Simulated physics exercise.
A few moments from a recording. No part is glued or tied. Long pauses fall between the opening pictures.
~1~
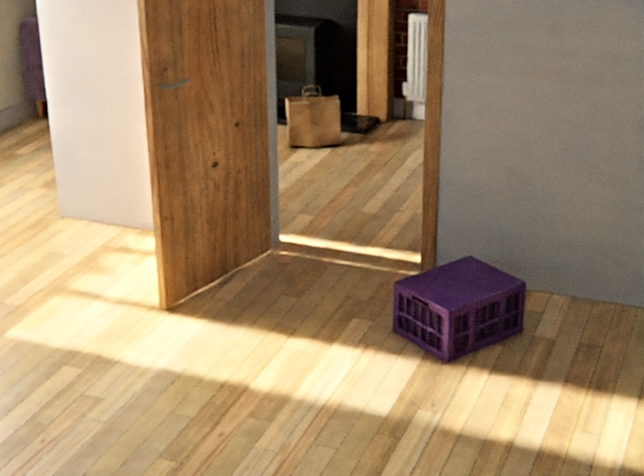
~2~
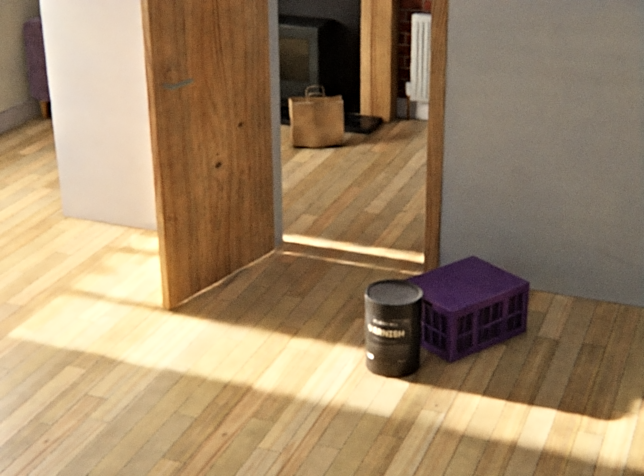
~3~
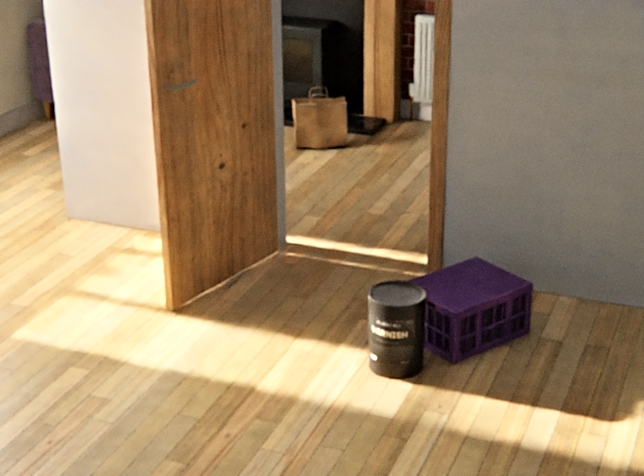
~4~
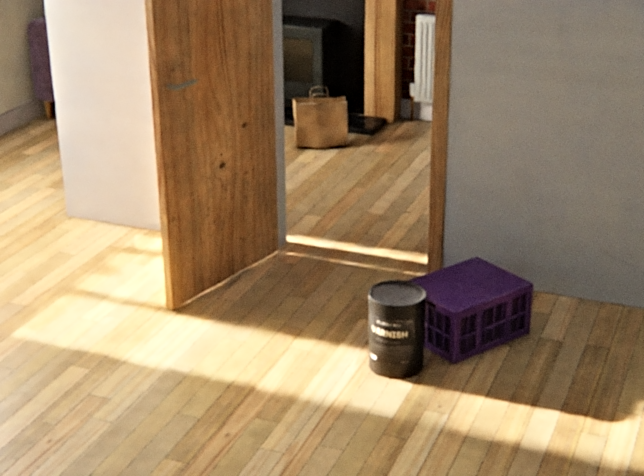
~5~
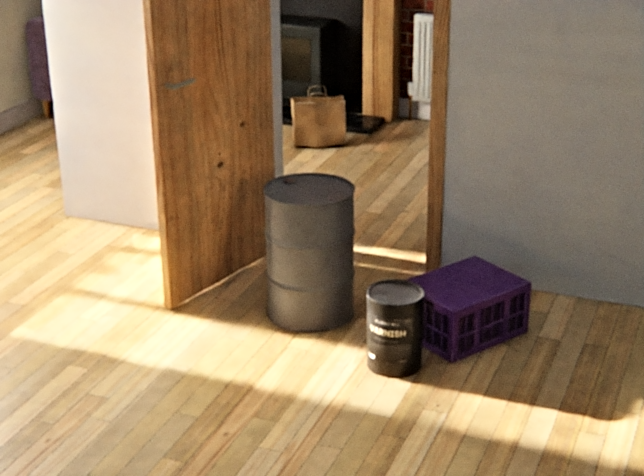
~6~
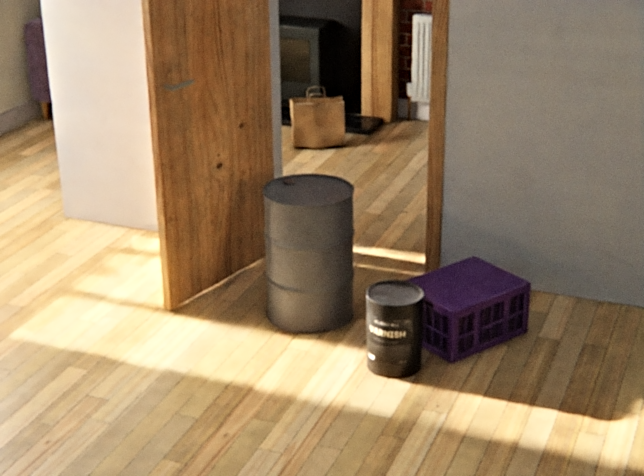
In a sunlit room with a wooden floor, a door stands wide open and still beside a purple crate; a black pail appears to the crate's left, and later a larger grey drum appears left of the pail, near the doorway.
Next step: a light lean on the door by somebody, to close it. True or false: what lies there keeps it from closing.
True.
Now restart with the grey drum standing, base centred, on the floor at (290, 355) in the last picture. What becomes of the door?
Then it reaches the frame.
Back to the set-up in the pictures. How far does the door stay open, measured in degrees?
Angle: About 70°.
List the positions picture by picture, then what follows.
In the first frame, door wide open and still; purple crate (459, 307).
In the second frame, door wide open and still; purple crate (462, 307); black pail (393, 329).
In the third frame, door wide open and still; purple crate (466, 308); black pail (397, 330).
In the fourth frame, door wide open and still; purple crate (466, 308); black pail (397, 330).
In the fifth frame, door wide open and still; purple crate (464, 307); black pail (395, 329).
In the sixth frame, door wide open and still; grey drum (309, 253); purple crate (464, 308).
Then, 0.40 s later than the last frame, door 96° open.
Then, 0.70 s later than the last frame, door 82° open.
Then, 0.90 s later than the last frame, door 71° open.
When it is over, door 70° open; all 3 as before. End places, in pixels of the last picture, grey drum near (312, 252).
